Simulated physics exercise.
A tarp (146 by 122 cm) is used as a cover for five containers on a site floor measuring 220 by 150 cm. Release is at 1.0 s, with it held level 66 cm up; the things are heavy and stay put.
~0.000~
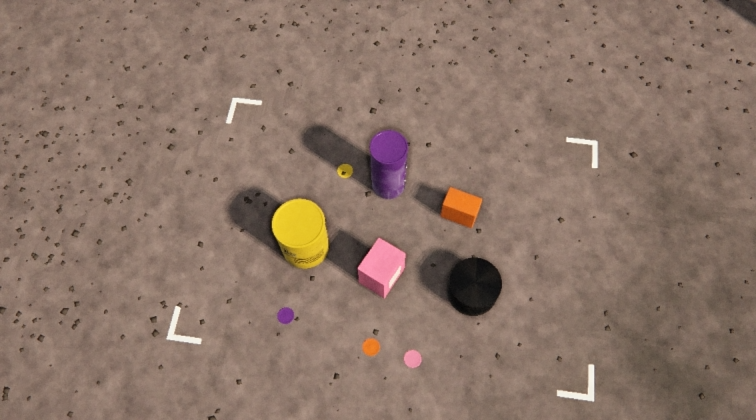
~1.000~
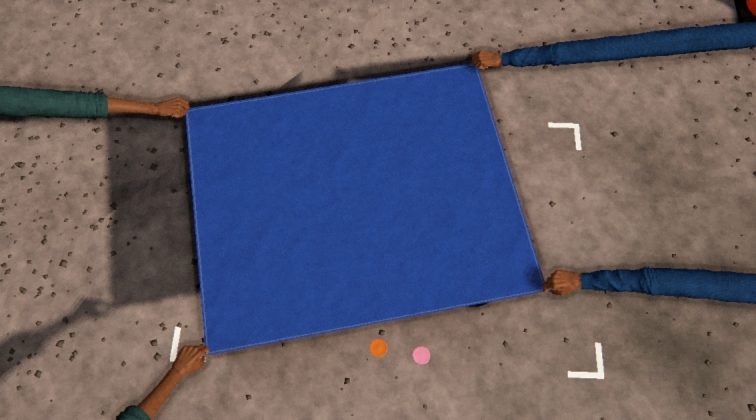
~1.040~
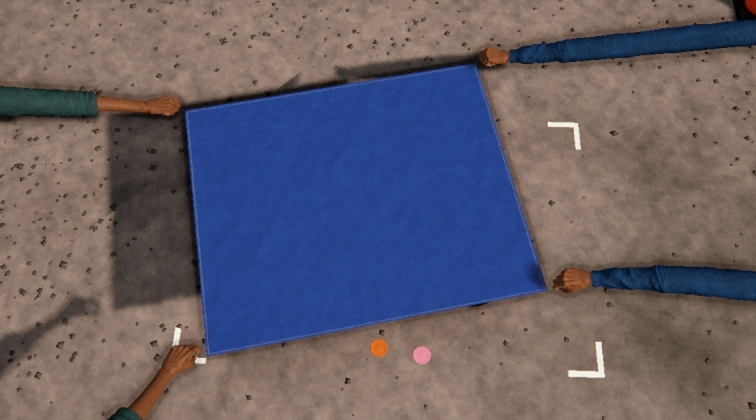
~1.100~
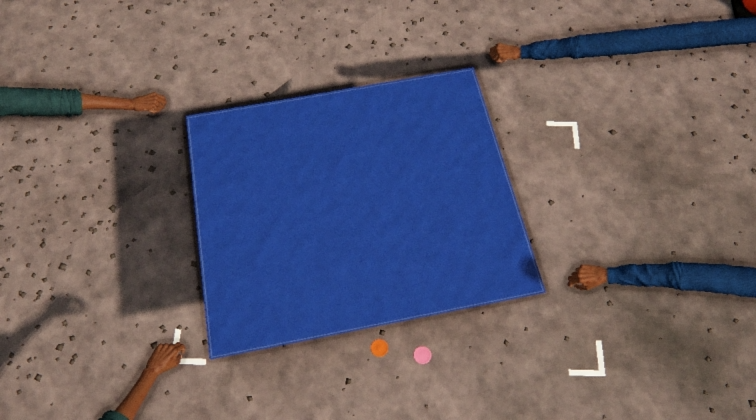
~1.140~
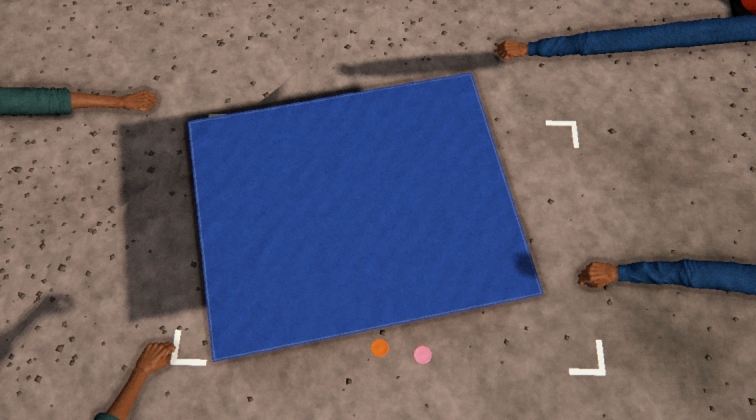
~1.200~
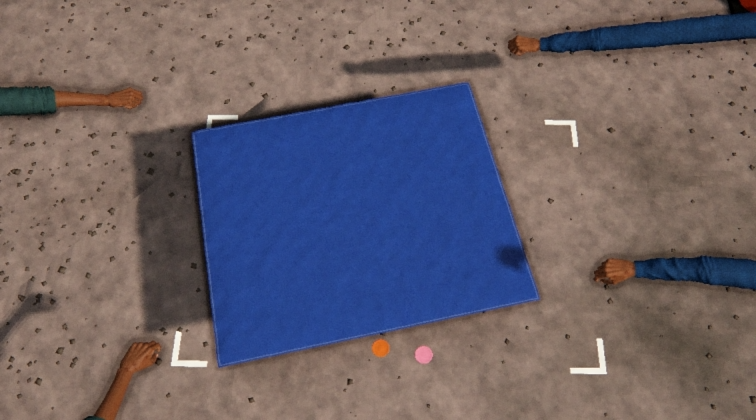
At first, purple and yellow cylinders, orange and pink boxes, a short black cylinder and small colored discs sit on speckled ground between white corner marks. Then four hands hold a flat blue sheet above them, hiding the objects. The hands let go and draw back, and the sheet sinks slightly, still level.
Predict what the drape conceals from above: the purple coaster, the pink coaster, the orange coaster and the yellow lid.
Result: Purple coaster ends under the cloth, pink coaster stays uncovered, orange coaster stays uncovered, yellow lid stays uncovered.
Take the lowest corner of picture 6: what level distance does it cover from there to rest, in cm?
Measured flat, the shift is around 16 centimetres.
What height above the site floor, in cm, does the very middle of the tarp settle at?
Height: Approx. 30 cm.
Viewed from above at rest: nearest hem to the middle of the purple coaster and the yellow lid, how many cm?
Roughly 10 cm, then 10 cm.
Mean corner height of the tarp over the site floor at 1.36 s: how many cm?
On average the corners sit about 14 cm above the surface.
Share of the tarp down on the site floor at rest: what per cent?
About 5 %.
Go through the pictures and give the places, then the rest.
The first picture shows shows, purple coaster (286, 316); pink coaster (413, 359); orange coaster (371, 347); yellow lid (345, 171); black tub (476, 282), 17 cm tall; pink carton (382, 261), 24 cm tall; purple bucket (389, 147), 44 cm tall; orange crate (463, 201), 17 cm tall; yellow bucket (298, 223), 33 cm tall.
The second picture shows shows, tarp corners (206, 355) (185, 110) (476, 63) (547, 291); highest point 66 cm, lowest 66 cm.
The third picture shows shows, tarp corners (207, 357) (185, 111); highest point 65 cm, lowest 65 cm.
The fourth picture shows shows, tarp corners (210, 360) (186, 117); highest point 61 cm, lowest 61 cm.
The fifth picture shows shows, tarp corners (213, 362) (188, 122); highest point 57 cm, lowest 57 cm.
The sixth picture shows shows, tarp corners (219, 368) (192, 133) (468, 83) (539, 300); highest point 50 cm, lowest 48 cm.
At 1.4 s, 0 % of it is down, spanning 160 by 143 cm, above purple coaster, orange coaster, yellow lid.
At 1.5 s, 5 % of it is down, spanning 142 by 121 cm, above purple coaster.
At 1.7 s, 5 % of it is down, spanning 143 by 124 cm, above purple coaster.
At 1.8 s, 5 % of it is down, spanning 148 by 125 cm, above purple coaster.
At 3.3 s, 5 % of it is down, spanning 144 by 123 cm, above purple coaster.
